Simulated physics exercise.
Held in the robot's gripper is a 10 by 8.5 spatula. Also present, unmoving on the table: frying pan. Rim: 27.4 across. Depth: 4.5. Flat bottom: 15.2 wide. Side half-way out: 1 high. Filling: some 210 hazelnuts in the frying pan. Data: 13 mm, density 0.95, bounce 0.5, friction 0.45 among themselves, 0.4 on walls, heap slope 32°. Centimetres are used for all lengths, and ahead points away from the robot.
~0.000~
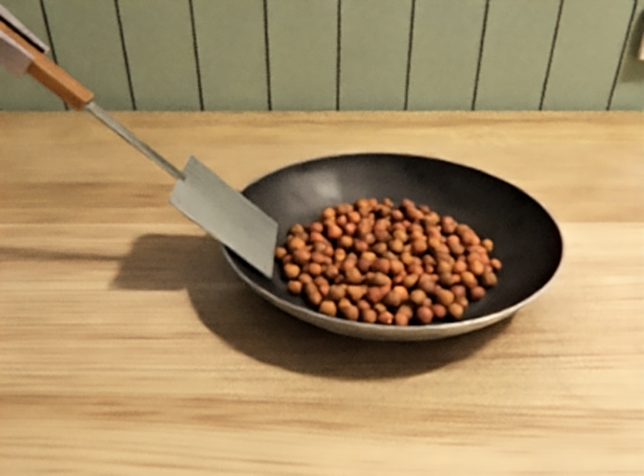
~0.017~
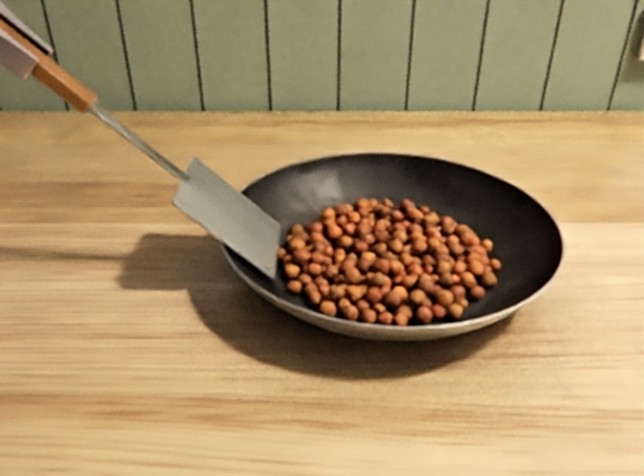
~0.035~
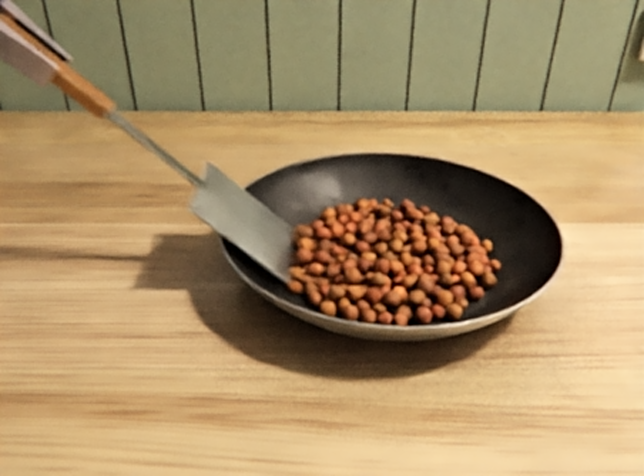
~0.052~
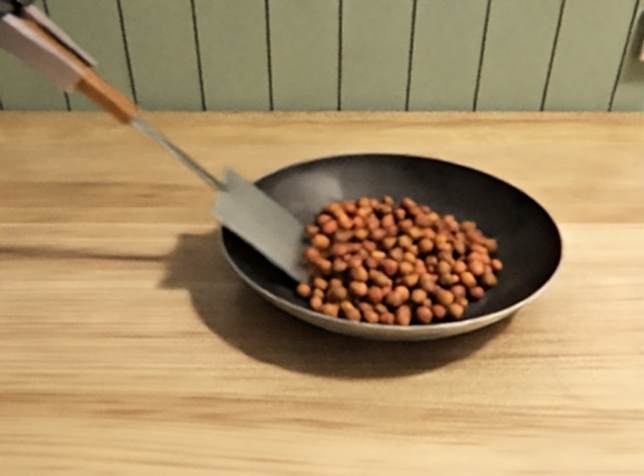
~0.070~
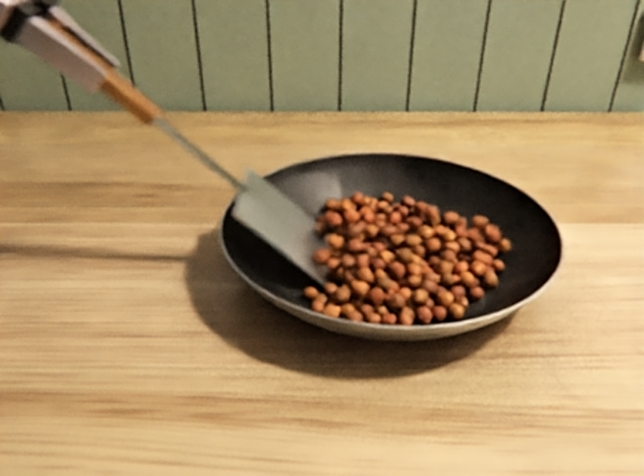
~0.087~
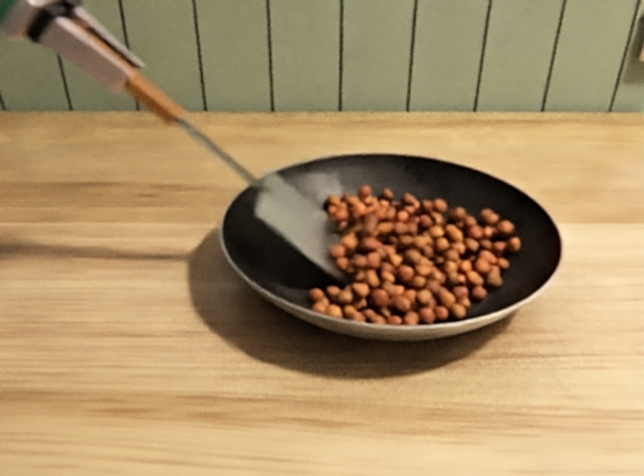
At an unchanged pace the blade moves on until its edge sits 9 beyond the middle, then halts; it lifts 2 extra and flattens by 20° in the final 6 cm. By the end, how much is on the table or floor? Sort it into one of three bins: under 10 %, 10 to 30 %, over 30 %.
Bin: 10 to 30 %.
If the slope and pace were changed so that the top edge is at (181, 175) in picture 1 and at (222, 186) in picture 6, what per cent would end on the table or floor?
Roughly 0 percent ends up there.
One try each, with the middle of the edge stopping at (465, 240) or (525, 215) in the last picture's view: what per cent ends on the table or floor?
Respectively some 0 and 45 percent end on the table or floor.
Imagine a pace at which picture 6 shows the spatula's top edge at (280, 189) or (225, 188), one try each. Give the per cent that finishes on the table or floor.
About 30 and 0 per cent.
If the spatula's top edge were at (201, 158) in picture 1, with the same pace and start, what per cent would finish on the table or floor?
15 percent or thereabouts.
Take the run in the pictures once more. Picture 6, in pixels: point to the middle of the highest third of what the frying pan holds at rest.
It is centred around (488, 252).
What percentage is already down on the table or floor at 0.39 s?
Close to 15 per cent of the load.
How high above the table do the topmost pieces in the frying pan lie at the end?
Near 4.5 centimetres high.
By 0.13 s, sloping 44°, highest piece 5 above the table; 210 in the frying pan.
By 0.17 s, sloping 37°, highest piece 5 above the table; 210 in the frying pan.
By 0.39 s, sloping 24°, highest piece 5 above the table; 174 in the frying pan, 31 on the table or floor, 5 on the blade or in flight.
By 1.44 s, sloping 24°, highest piece 4 above the table; 174 in the frying pan, 36 on the table or floor.
Final count, 174 in the frying pan, 36 on the table or floor. That is 17 % on the table or floor.
